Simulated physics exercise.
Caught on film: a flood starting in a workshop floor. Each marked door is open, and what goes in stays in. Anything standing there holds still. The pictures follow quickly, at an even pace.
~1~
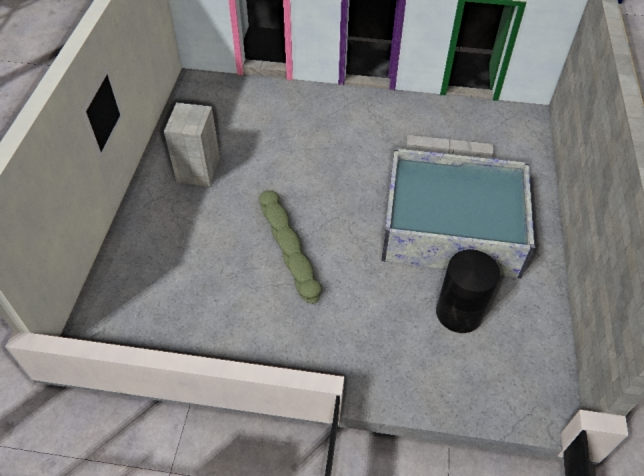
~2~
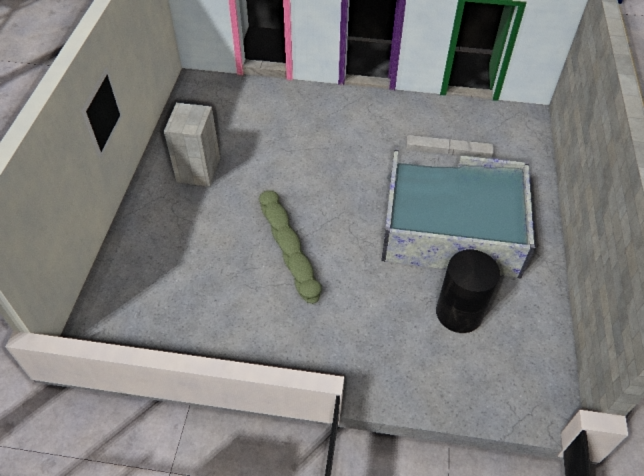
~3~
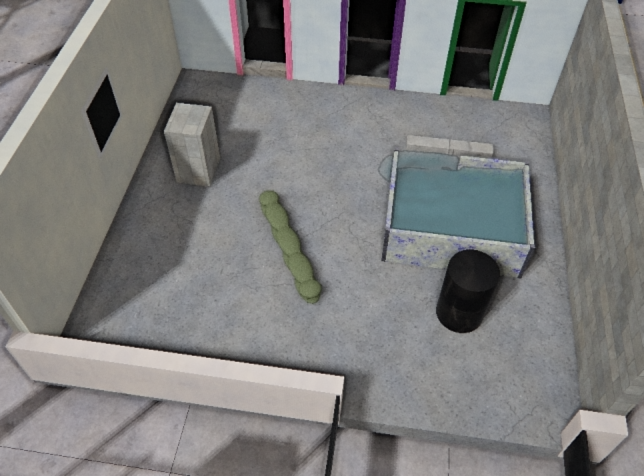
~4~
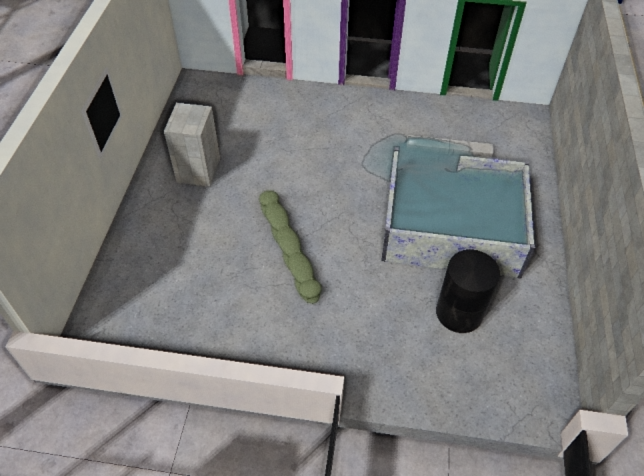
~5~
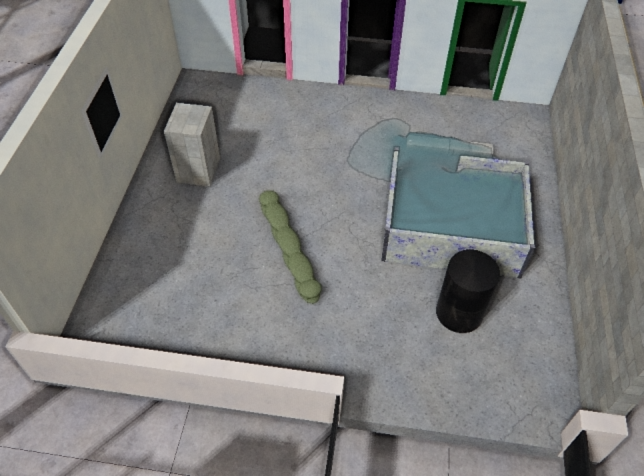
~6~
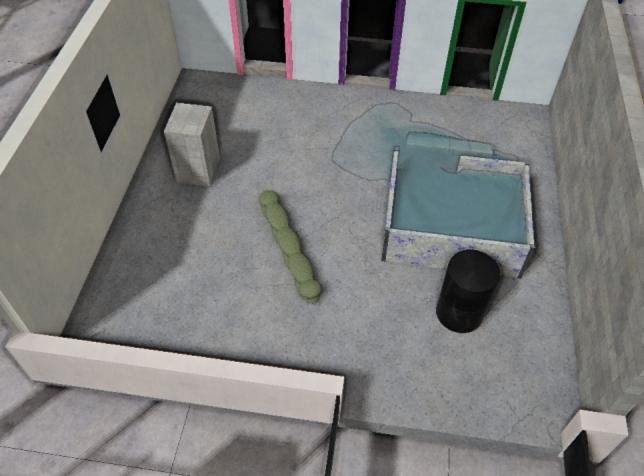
A walled grey yard held an open tank of still blue water, then water poured out through a gap on its far side and spread leftward across the floor toward the coloured doorways.
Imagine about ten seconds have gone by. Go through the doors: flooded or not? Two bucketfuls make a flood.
Green door: Flooded. Pink door: Not flooded. Purple door: Flooded.
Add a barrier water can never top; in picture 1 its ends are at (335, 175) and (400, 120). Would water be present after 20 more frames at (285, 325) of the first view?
At that spot: Untouched.
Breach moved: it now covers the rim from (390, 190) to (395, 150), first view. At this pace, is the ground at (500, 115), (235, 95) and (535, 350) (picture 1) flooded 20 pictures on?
The first spot is spared, the second swamped, the third spared.
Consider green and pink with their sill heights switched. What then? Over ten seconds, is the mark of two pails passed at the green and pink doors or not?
One by one: The green door stays within the limit; the pink door exceeds the limit.
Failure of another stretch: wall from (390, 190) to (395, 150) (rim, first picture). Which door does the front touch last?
The green one.
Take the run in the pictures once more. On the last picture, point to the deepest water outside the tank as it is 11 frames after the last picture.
Check close to (426, 156).
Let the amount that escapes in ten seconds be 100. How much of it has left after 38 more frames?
Approximately 70 in a hundred, I think.
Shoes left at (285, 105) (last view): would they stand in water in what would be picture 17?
Lab note - point status: Swamped.
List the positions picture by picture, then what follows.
The first picture shows still water in the open tank at (459, 199).
In the second picture, water pours out on the open tank's far side and has run to a hidden place.
In the third picture, the front is at a hidden place, out from the gap on the open tank's far side.
In the fourth picture, water pours out on the open tank's far side and has run to (391, 138).
In the fifth picture, the front is at (387, 123), out from the gap on the open tank's far side.
In the sixth picture, the front is at (383, 107), out from the gap on the open tank's far side.
A moment on, water covers 20 % of the floor; the green door wet at the sill, nothing in, the pink door not reached, the purple door under two buckets in.
Next, water covers 30 % of the floor; the green door over two buckets in, the pink door wet at the sill, nothing in, the purple door over two buckets in.
Then, water covers 40 % of the floor; the green door far over two buckets in, the pink door wet at the sill, nothing in, the purple door far over two buckets in.
Later, water covers 60 % of the floor; the green door far over two buckets in, the pink door wet at the sill, nothing in, the purple door far over two buckets in.
In the end, water covers 80 % of the floor; the green door far over two buckets in, the pink door wet at the sill, nothing in, the purple door far over two buckets in.
